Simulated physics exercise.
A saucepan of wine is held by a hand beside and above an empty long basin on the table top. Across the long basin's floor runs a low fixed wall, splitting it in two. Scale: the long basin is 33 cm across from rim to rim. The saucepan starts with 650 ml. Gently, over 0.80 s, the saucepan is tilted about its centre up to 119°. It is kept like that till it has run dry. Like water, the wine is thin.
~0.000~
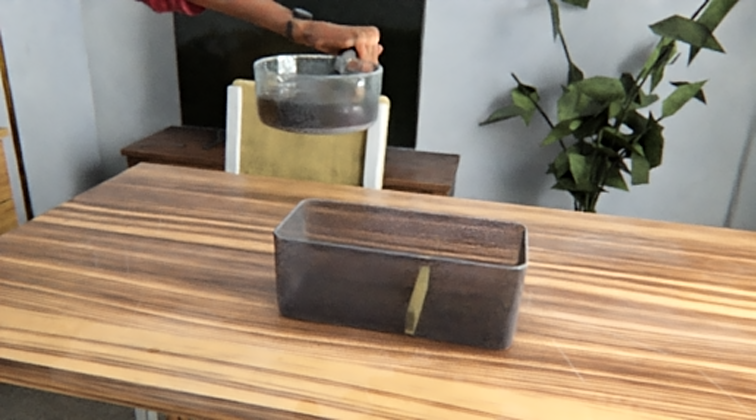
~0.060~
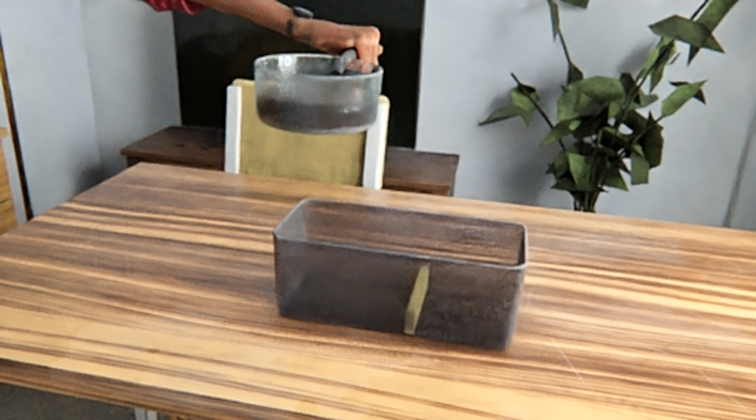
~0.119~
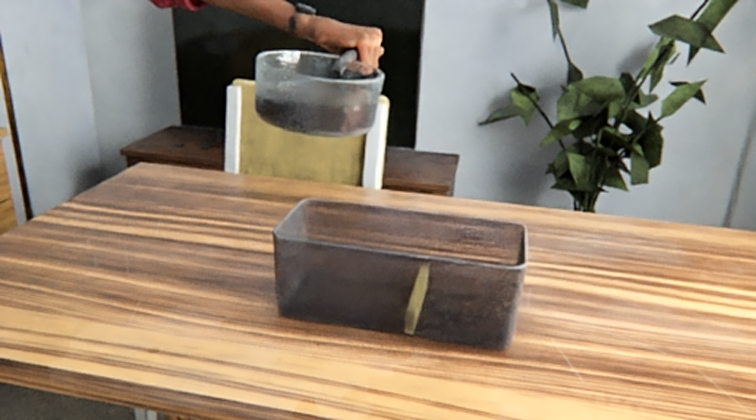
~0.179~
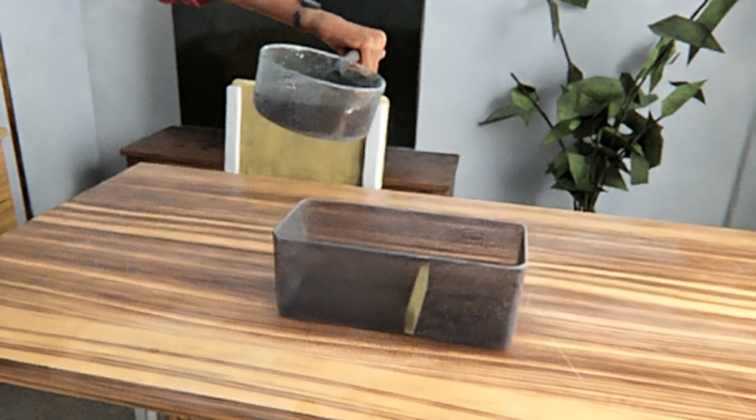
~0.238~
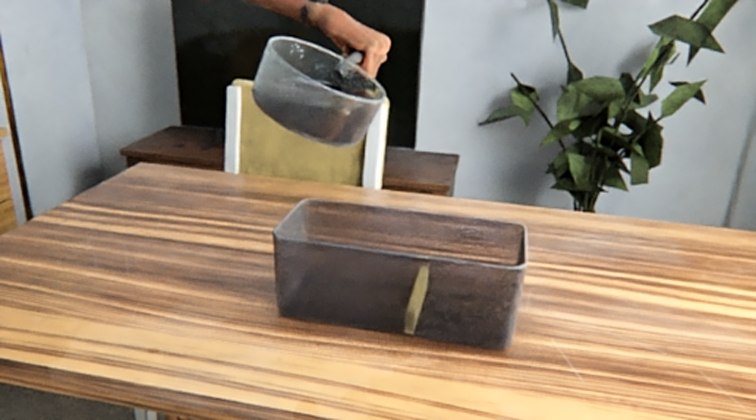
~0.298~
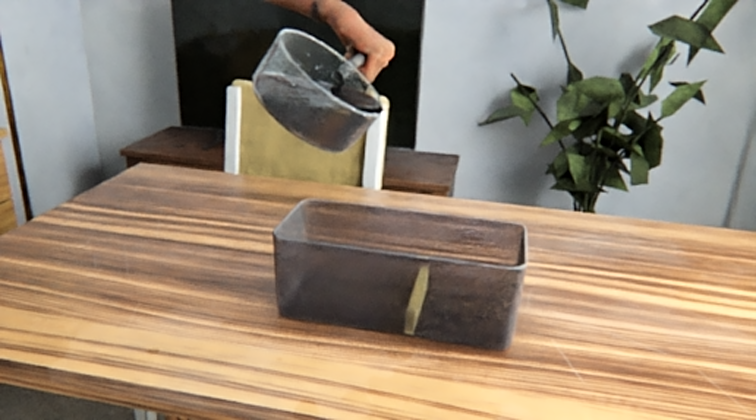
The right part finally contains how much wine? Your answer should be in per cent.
About 25 in every hundred parts.
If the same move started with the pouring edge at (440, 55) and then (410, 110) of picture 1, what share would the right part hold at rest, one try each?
60 and 50 %.
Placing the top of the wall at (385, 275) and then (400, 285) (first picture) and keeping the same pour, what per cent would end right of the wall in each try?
First 60, then 50 per cent.
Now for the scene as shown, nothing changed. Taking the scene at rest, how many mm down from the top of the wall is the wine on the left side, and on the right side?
Left 16 mm, right 24 mm.
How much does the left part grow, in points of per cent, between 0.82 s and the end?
Roughly 4 in a hundred.
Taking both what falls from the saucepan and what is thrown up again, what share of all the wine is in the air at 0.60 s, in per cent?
It comes to roughly 44 per cent.
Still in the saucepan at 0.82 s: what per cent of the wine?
Around 2 percent of it.
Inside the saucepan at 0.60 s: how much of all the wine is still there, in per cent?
Near 20 in a hundred.
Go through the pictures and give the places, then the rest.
In the first picture, it leans 0°; its right rim is at (380, 72); the wine meets the walls at (265, 87) and (377, 97); the long basin's rim runs from (289, 217) to (526, 246); the wall's top is at (419, 288).
In the second picture, it leans 2°; its right rim is at (380, 74); the wine meets the walls at (264, 87) and (377, 98).
In the third picture, it leans 6°; its right rim is at (381, 79); the wine meets the walls at (264, 85) and (376, 99).
In the fourth picture, it leans 14°; its right rim is at (382, 88); the wine meets the walls at (263, 84) and (377, 100).
In the fifth picture, it leans 24°; its right rim is at (382, 100); the wine meets the walls at (262, 80) and (378, 102).
In the sixth picture, it leans 36°; its right rim is at (380, 114); the wine meets the walls at (263, 75) and (383, 106).
After 0.60 s the tilt is 101° and 20 per cent is still to pour, 25 is left of the wall and 11 right of it.
After 0.82 s the tilt is 119° and 2 per cent is still to pour, 68 is left of the wall and 21 right of it.
After 1.05 s the tilt is 119° and 0 per cent is still to pour, 73 is left of the wall and 24 right of it.
After 1.30 s the tilt is 119° and 0 per cent is still to pour, 72 is left of the wall and 25 right of it.
In the end 72 per cent lies left of the wall, 25 right of it and 3 outside.
